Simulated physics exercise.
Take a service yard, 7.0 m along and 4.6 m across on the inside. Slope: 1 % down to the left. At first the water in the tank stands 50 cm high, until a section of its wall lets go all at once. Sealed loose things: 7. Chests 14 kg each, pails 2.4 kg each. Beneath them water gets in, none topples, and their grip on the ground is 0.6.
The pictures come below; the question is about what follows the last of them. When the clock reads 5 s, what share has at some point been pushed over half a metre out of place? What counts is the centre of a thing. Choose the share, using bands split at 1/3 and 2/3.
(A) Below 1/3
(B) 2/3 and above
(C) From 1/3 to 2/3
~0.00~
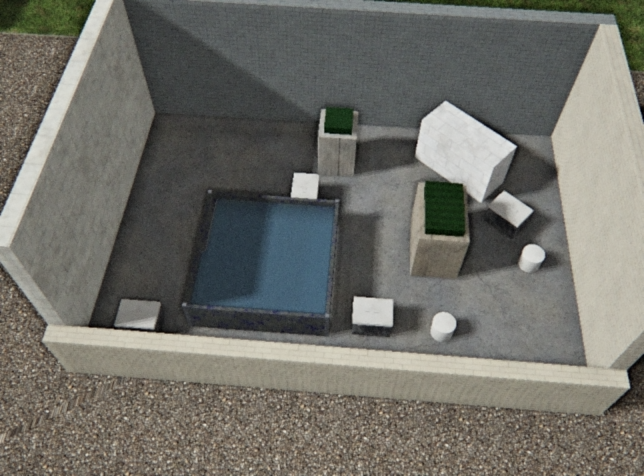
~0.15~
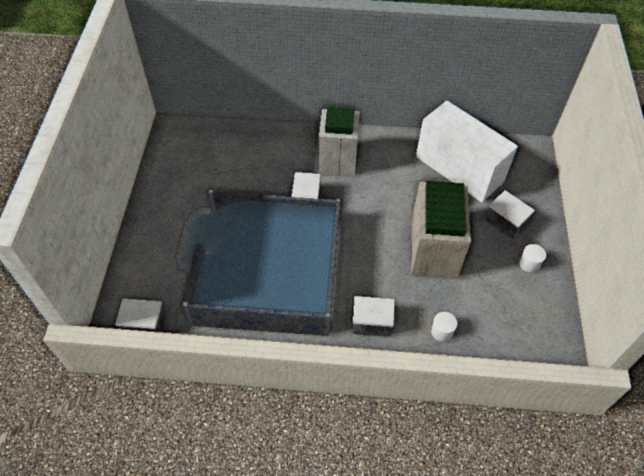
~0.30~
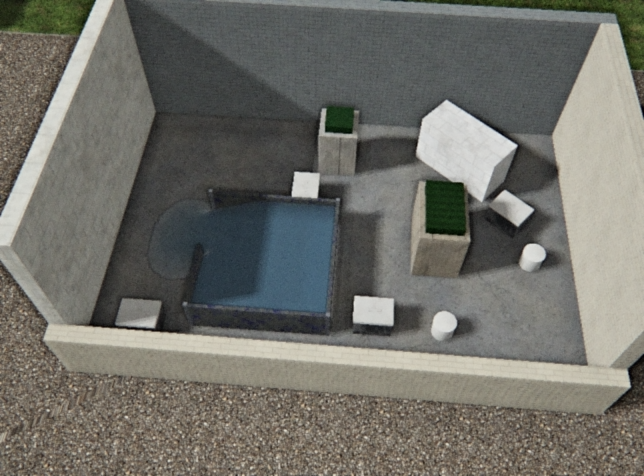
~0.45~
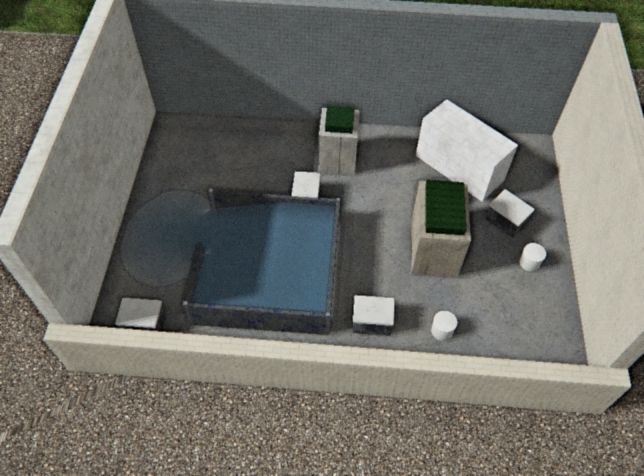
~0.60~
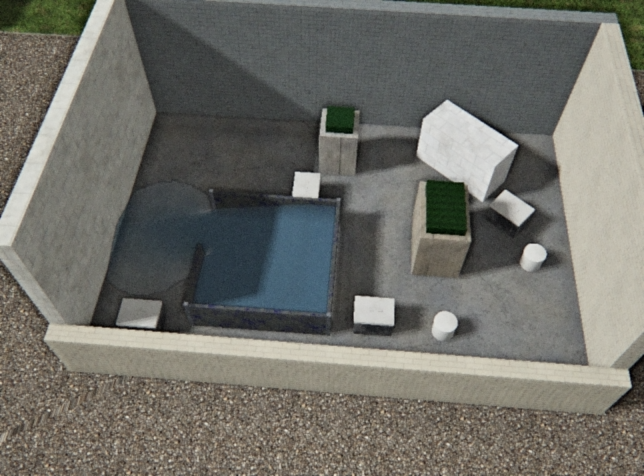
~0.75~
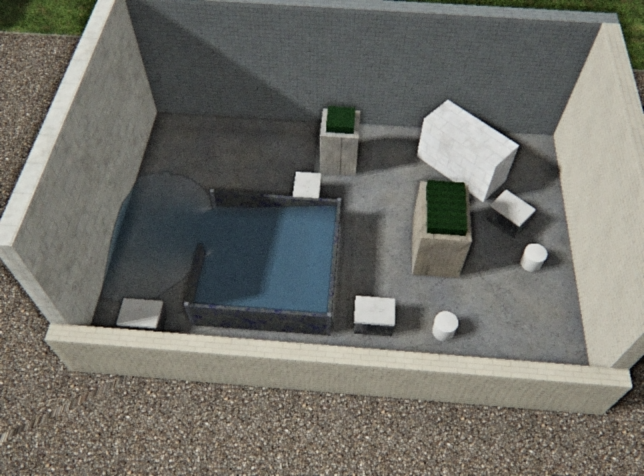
Below 1/3 (A).
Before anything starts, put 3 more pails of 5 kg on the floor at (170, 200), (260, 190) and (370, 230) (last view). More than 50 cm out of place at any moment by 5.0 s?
First exceeds it, second falls shy, third falls shy.
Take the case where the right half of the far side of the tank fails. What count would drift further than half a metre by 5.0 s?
In that case the number is 3.
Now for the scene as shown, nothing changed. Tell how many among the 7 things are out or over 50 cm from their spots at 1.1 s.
The number I get is 0.
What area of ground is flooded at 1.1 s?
Wet: Near 7.0 m2.
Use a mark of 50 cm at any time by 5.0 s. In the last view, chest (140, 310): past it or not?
Lab note: Shift exceeds the limit.
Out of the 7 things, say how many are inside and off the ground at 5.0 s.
Count: 1.
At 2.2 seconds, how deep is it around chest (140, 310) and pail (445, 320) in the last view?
Depth approx. 8 cm / 0 cm.
After 1.1 s 0 of 7 are over 50 cm from their spots; 0 afloat.
After 2.2 s 0 of 7 are over 50 cm from their spots; 0 afloat.
After 3.5 s 1 of 7 are over 50 cm from their spots; 0 afloat.
After 5.0 s 1 of 7 are over 50 cm from their spots, and 1 have been at some point; 1 afloat.
